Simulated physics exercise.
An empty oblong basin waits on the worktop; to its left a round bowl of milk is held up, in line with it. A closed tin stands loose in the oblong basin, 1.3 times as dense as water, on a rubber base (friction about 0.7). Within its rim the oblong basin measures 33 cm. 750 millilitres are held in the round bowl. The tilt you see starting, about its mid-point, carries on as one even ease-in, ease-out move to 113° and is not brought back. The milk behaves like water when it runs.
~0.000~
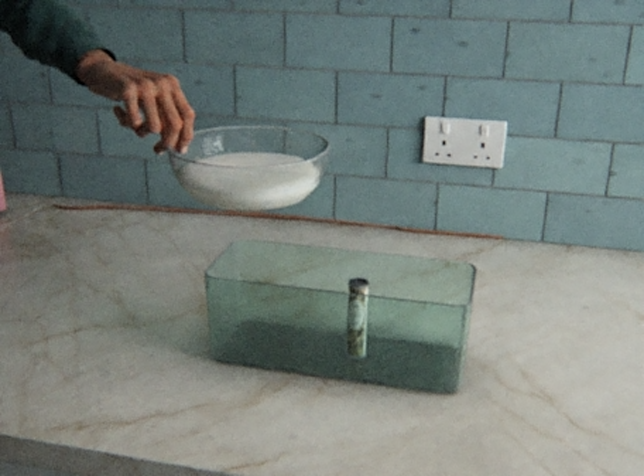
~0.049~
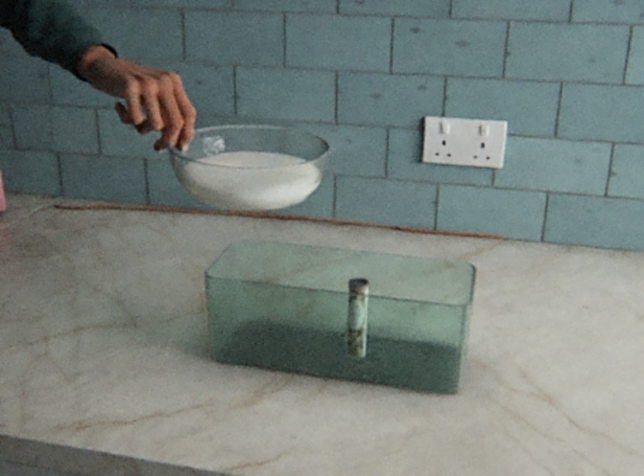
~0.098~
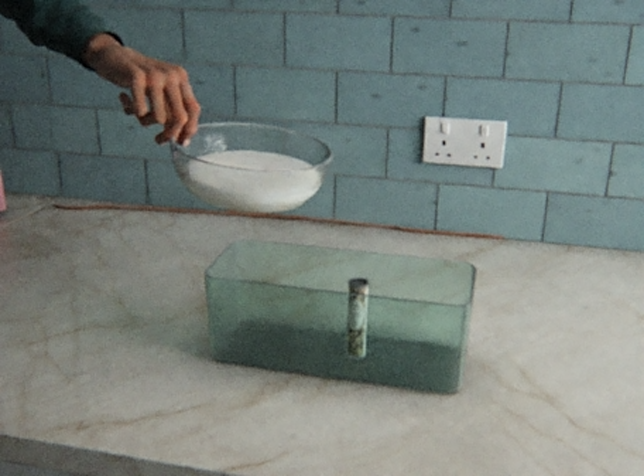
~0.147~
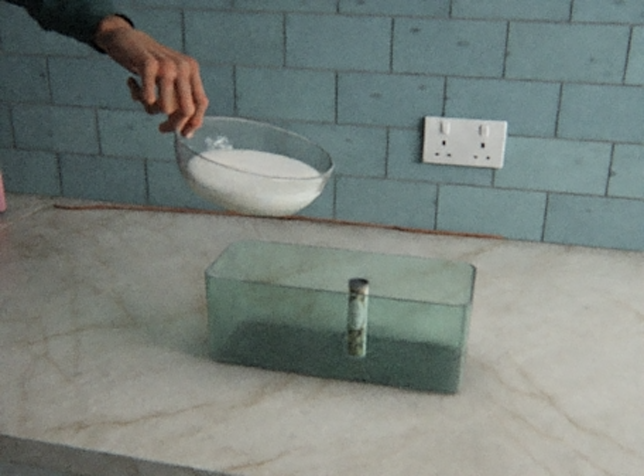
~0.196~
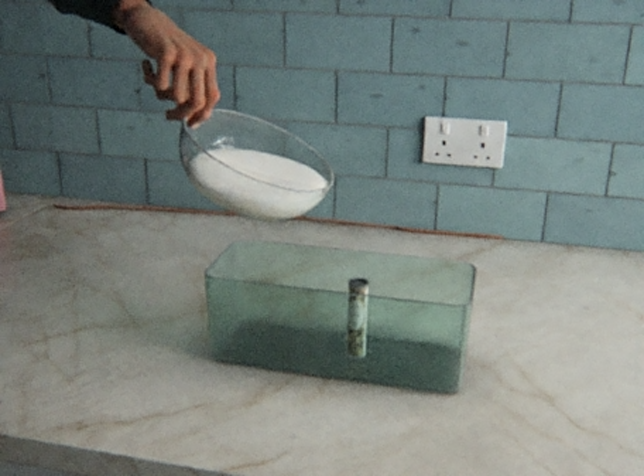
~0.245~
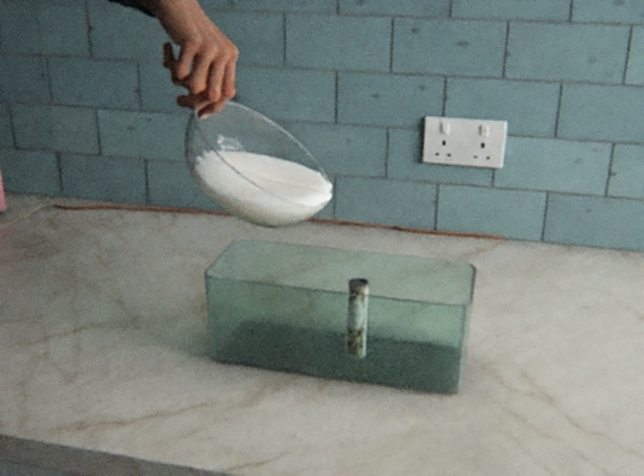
At first, a hand holds a round glass bowl of milk nearly level above the left part of a green oblong basin, where a small cylindrical container stands. The hand then shifts right as it tilts the bowl steadily further rightward, and the milk slides toward the lowered right rim.
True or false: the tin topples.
True.
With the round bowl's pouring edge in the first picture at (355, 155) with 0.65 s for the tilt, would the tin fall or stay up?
Result: Tin upright.
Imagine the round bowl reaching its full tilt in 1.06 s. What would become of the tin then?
In that case the tin stays vertical.
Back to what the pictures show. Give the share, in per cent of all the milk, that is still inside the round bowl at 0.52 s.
Roughly 3 per cent.
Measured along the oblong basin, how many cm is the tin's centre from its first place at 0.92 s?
Measured centre to centre, about 8 cm.
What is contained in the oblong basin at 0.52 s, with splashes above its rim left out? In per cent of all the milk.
Near 82 in a hundred.
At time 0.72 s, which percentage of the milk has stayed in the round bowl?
Close to 0 percent of the whole amount.
After 0.52 s the tilt is 102° and 3 per cent is still to pour; the tin stands where it began.
After 0.72 s the tilt is 113° and 0 per cent is still to pour; the tin leans 15°.
After 0.92 s the tilt is 113° and 0 per cent is still to pour; the tin lies on its side.
After 1.15 s the tilt is 113° and 0 per cent is still to pour; the tin lies on its side.
In the end the tin lies on its side.
